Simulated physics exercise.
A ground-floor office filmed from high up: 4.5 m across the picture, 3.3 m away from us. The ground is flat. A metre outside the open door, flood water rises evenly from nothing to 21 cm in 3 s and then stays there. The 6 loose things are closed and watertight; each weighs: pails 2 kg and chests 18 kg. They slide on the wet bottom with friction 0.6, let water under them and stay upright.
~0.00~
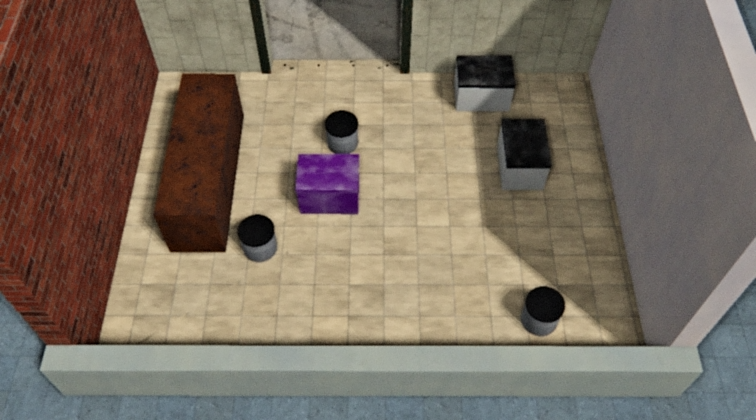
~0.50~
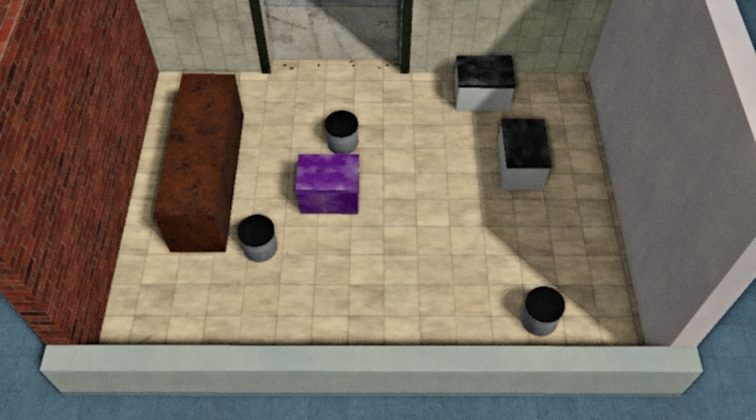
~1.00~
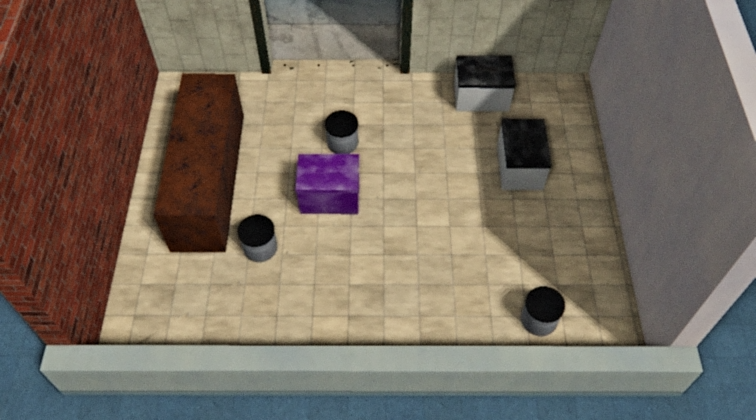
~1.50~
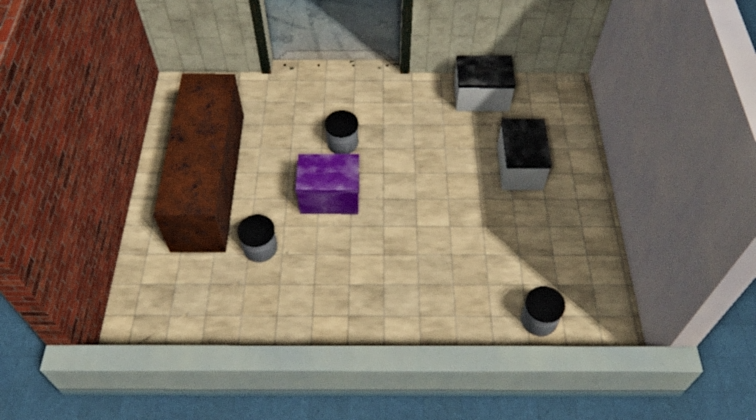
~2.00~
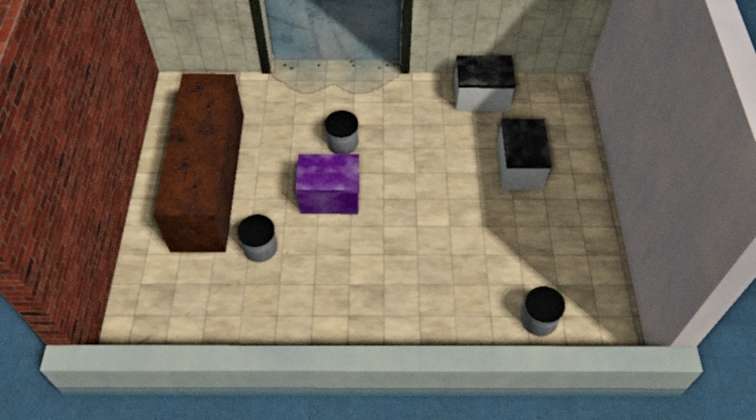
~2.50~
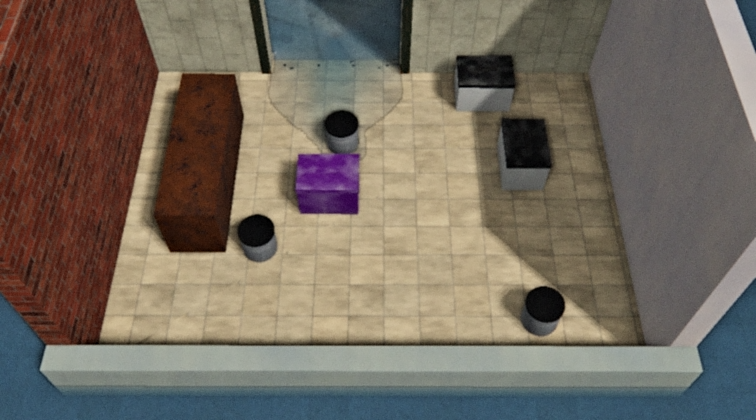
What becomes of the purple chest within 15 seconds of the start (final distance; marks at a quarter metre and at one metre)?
Purple chest gets carried off.
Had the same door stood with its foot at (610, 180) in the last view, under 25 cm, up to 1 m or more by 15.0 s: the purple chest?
Then the purple chest travels far.
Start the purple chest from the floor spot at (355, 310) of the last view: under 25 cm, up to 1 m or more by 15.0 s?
It ends far away.
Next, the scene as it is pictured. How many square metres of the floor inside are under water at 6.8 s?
About 12 m2.
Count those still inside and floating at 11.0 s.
I count 4.
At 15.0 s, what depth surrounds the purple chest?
About 16 cm.
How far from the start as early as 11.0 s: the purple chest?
About 200 cm.
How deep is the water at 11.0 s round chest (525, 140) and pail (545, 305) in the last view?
About 8 and 11 cm.
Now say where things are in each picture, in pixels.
The purple chest at (328, 171) rests on the ground; 0.0 m2 under water; 0 of 6 have shifted, in the first picture.
The purple chest at (328, 171) rests on the ground; water covers 0.0 m2; 0 of 6 have shifted, in the second picture.
The purple chest at (328, 171), on the bottom; water covers 0.0 m2; 0 of 6 have shifted, in the third picture.
The purple chest at (328, 171) rests on the ground; 0.0 m2 under water; 0 of 6 have shifted, in the fourth picture.
The purple chest at (328, 171), on the bottom; water covers 0.2 m2; 0 of 6 have shifted, in the fifth picture.
The purple chest at (328, 171) rests on the ground; 0.9 m2 under water; 0 of 6 have shifted, in the sixth picture.
After 3.5 s the purple chest is near (328, 175), 0.0 m from its start, aground; 1 afloat.
After 6.8 s the purple chest is near (340, 311), 1.4 m from its start, afloat; 4 afloat.
After 11.0 s the purple chest is near (545, 237), 2.0 m from its start, afloat; 4 afloat.
After 15.0 s the purple chest is near (537, 77), 2.2 m from its start, afloat; 6 afloat.
